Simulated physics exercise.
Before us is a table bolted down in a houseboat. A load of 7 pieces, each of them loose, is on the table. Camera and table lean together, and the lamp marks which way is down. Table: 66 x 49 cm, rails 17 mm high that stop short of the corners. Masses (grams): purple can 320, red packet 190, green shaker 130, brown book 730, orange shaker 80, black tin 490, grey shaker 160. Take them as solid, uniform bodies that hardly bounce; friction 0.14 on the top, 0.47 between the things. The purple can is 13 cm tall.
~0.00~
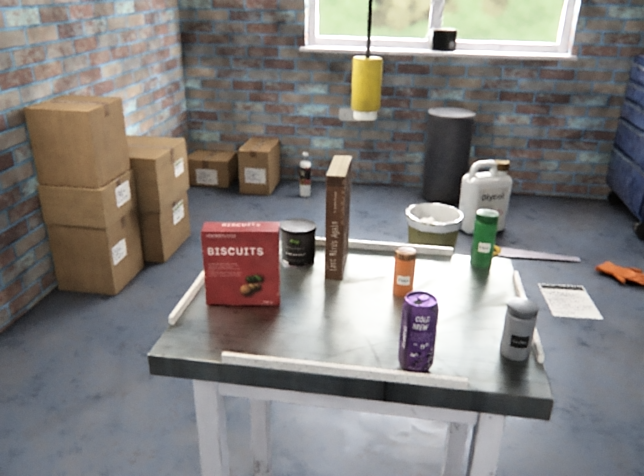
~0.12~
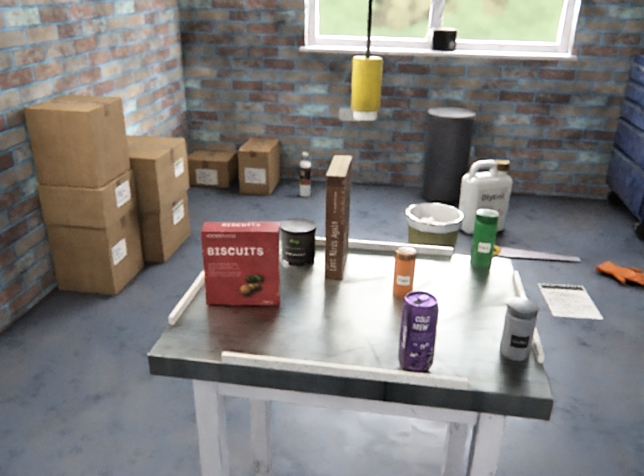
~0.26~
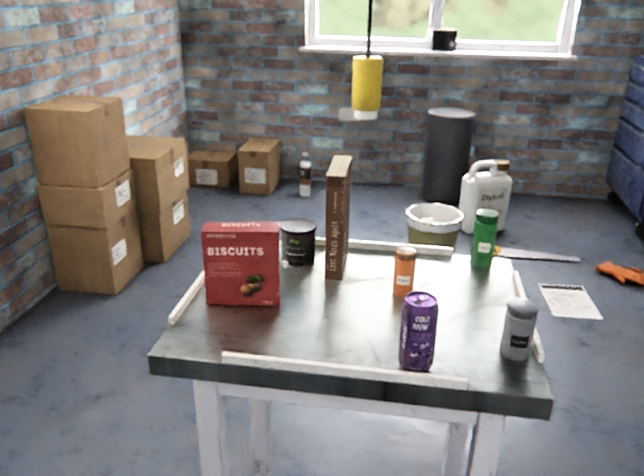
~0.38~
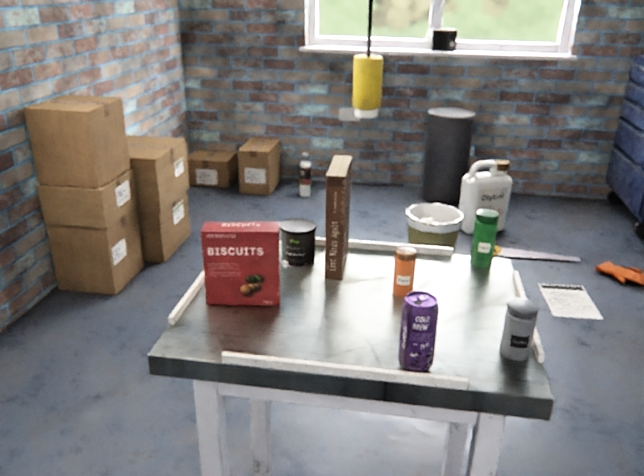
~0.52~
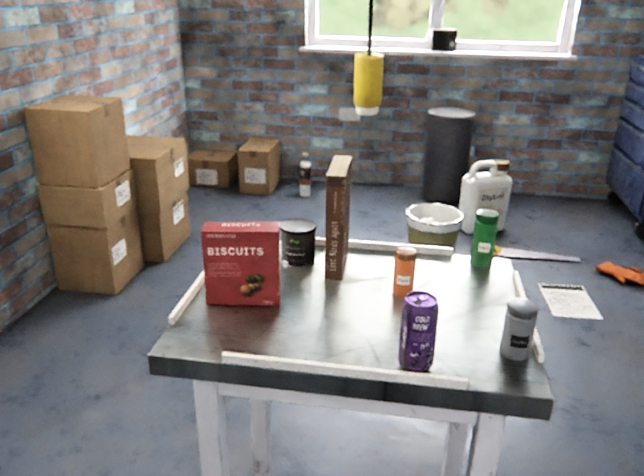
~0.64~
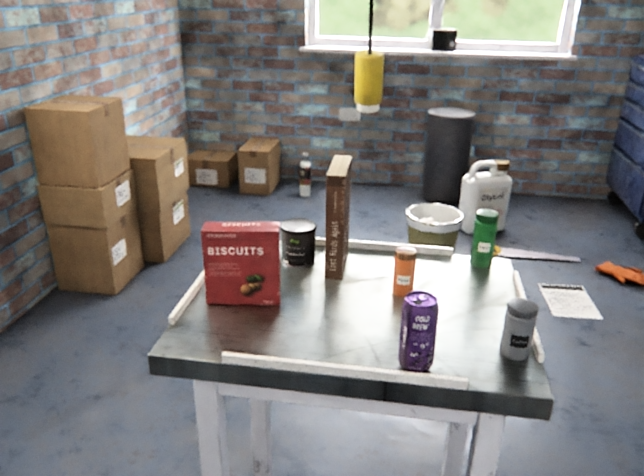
The yellow lamp hanging over the table drifted very slightly away and to the right, while the biscuit box, brown book, tin, purple can and shakers all stayed where they were on the tabletop.
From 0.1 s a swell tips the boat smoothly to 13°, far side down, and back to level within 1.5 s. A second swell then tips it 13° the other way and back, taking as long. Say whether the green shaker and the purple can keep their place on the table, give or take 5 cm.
The green shaker gets shifted; the purple can holds its spot.
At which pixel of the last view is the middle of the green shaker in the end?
At about (443, 386).
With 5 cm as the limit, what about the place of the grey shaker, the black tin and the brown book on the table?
The grey shaker holds its spot; the black tin ends elsewhere; the brown book gets shifted.
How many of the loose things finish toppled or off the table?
In all, 1.
After 1.04 s, boat heeled 11°, far side down; green shaker now off the table; purple can slid 7 cm near (418, 311); red packet slid 7 cm.
After 1.34 s, boat heeled 3°, far side down; purple can slid 17 cm near (419, 284); red packet slid 17 cm; orange shaker slid 17 cm.
After 2.44 s, boat heeled 13°, near side down; purple can slid 17 cm near (419, 284); grey shaker slid 17 cm; red packet slid 15 cm.
After 2.84 s, boat heeled 3°, near side down; purple can slid 4 cm near (418, 321); brown book slid 15 cm; black tin slid 11 cm.
At rest (3.6 s), off the table, green shaker; not toppled but over 5 cm from the start, brown book and black tin; the other 4 in place, give or take 5 cm. In the last view, green shaker near (443, 386), purple can near (418, 334).
